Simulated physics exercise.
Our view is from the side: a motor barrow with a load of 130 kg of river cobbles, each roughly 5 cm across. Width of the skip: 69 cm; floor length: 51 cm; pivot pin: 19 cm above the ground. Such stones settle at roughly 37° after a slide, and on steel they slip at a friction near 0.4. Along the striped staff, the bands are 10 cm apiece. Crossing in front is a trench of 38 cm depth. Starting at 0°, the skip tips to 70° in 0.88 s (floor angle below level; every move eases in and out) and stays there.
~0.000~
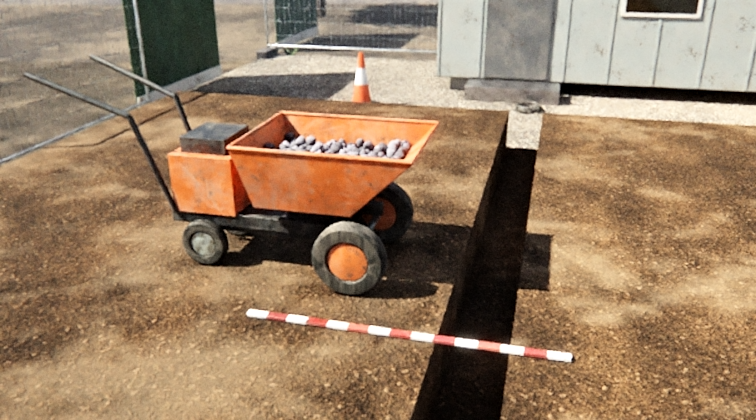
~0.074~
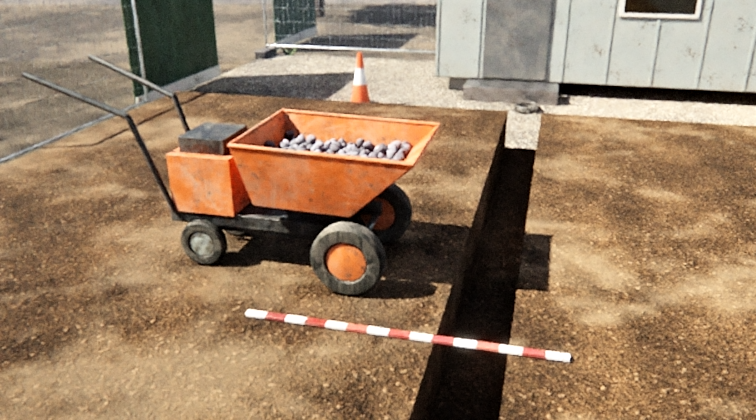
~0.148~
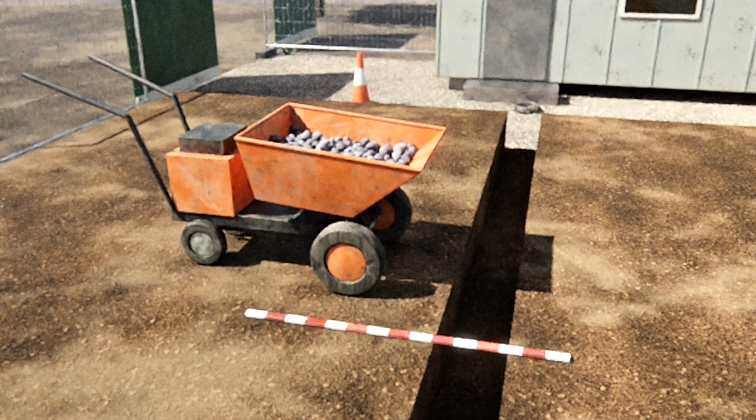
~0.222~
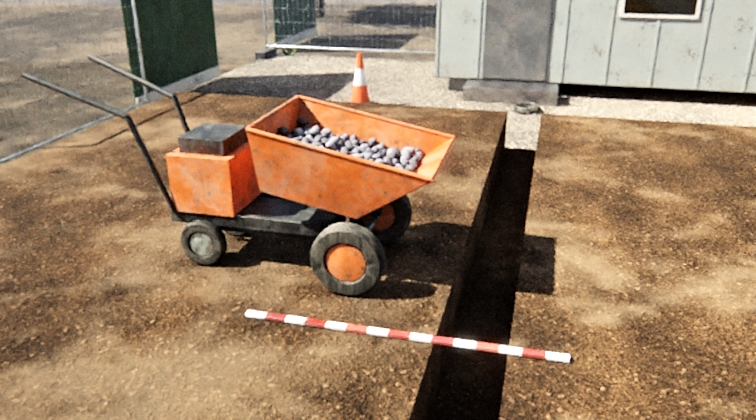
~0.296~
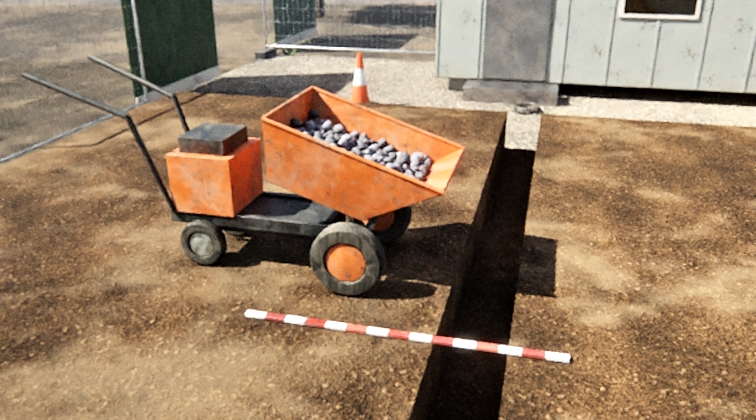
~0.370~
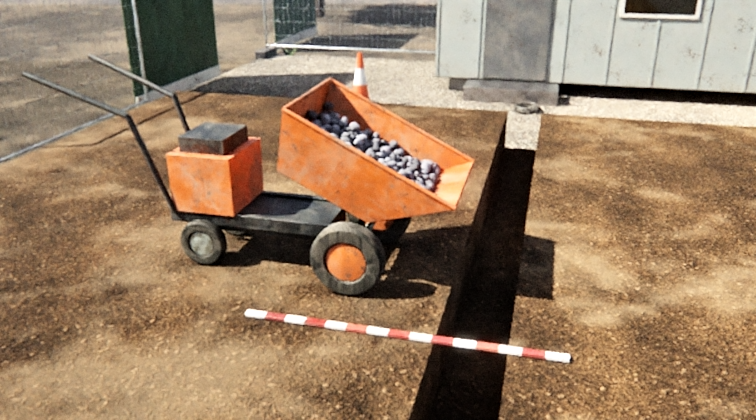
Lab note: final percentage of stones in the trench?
Approx. 71 %.
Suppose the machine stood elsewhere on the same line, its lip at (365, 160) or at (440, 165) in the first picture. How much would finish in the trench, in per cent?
Close to 80 percent in the first case, 20 percent in the second.
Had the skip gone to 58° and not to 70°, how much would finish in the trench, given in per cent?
Some 65 in a hundred, I'd say.
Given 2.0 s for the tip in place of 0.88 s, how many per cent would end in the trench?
Roughly 80% would finish there.
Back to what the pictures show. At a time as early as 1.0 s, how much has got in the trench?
Close to 20 per cent at that time.
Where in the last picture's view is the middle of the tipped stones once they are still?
In the last view, about (499, 326).
After 0.7 s the floor is at 59°; 100 % in the skip; the foremost stones are at (461, 247).
After 1.0 s the floor is at 70°; 75 % in the skip, 21 % in the trench, 4 % past the trench; the foremost stones are at (533, 290).
After 1.3 s the floor is at 70°; 21 % in the skip, 51 % in the trench, 28 % past the trench; the foremost stones are at (644, 307).
After 3.3 s the floor is at 70°; 0 % in the skip, 71 % in the trench, 29 % past the trench; the foremost stones are at (738, 305).
